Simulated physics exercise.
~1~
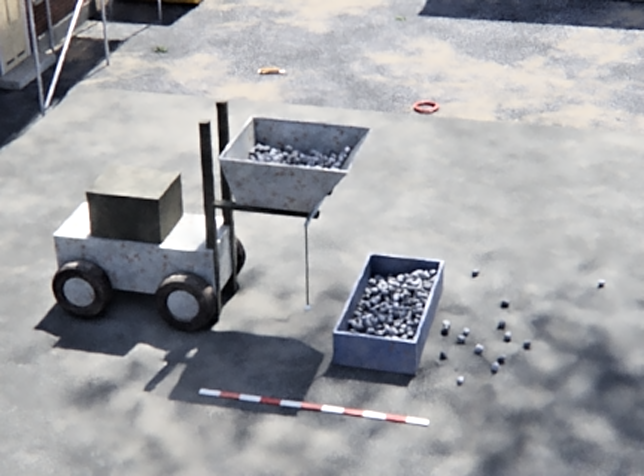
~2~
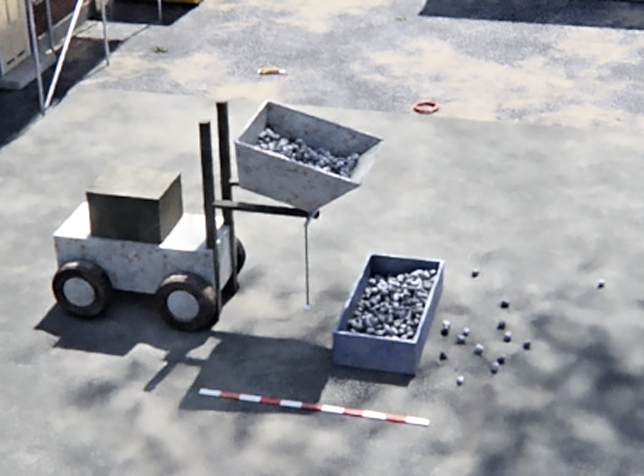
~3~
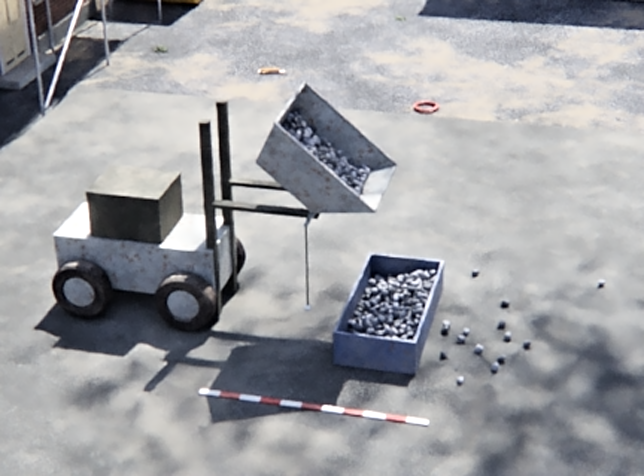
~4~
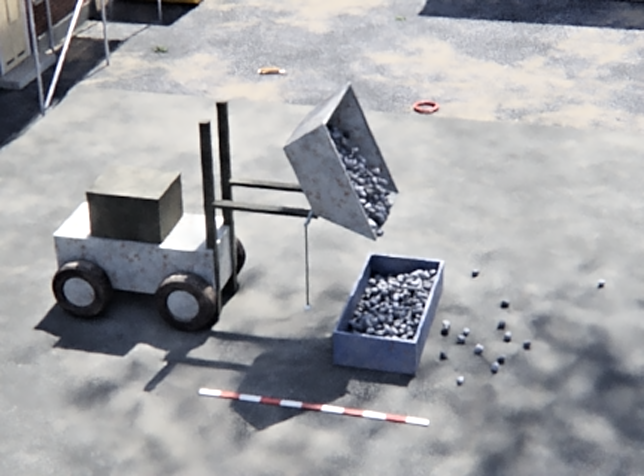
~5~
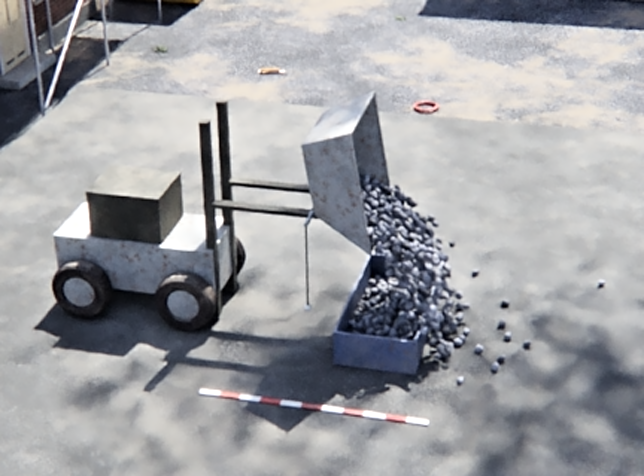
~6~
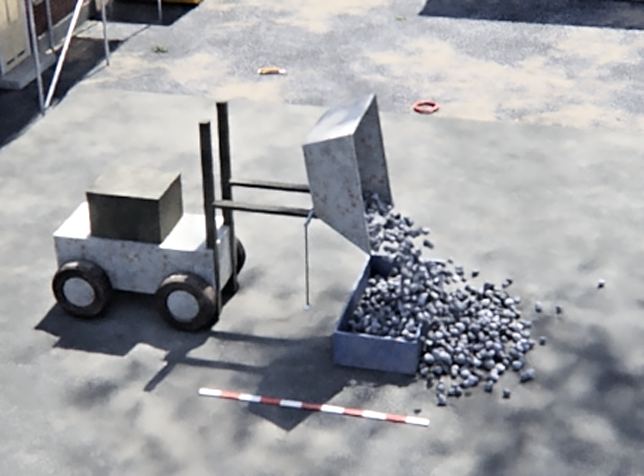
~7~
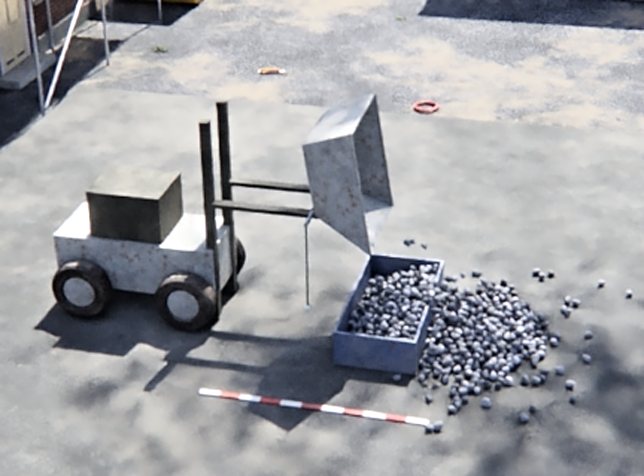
On a paved yard, a forklift's skip tips grey stones over a bin, many spilling beyond.
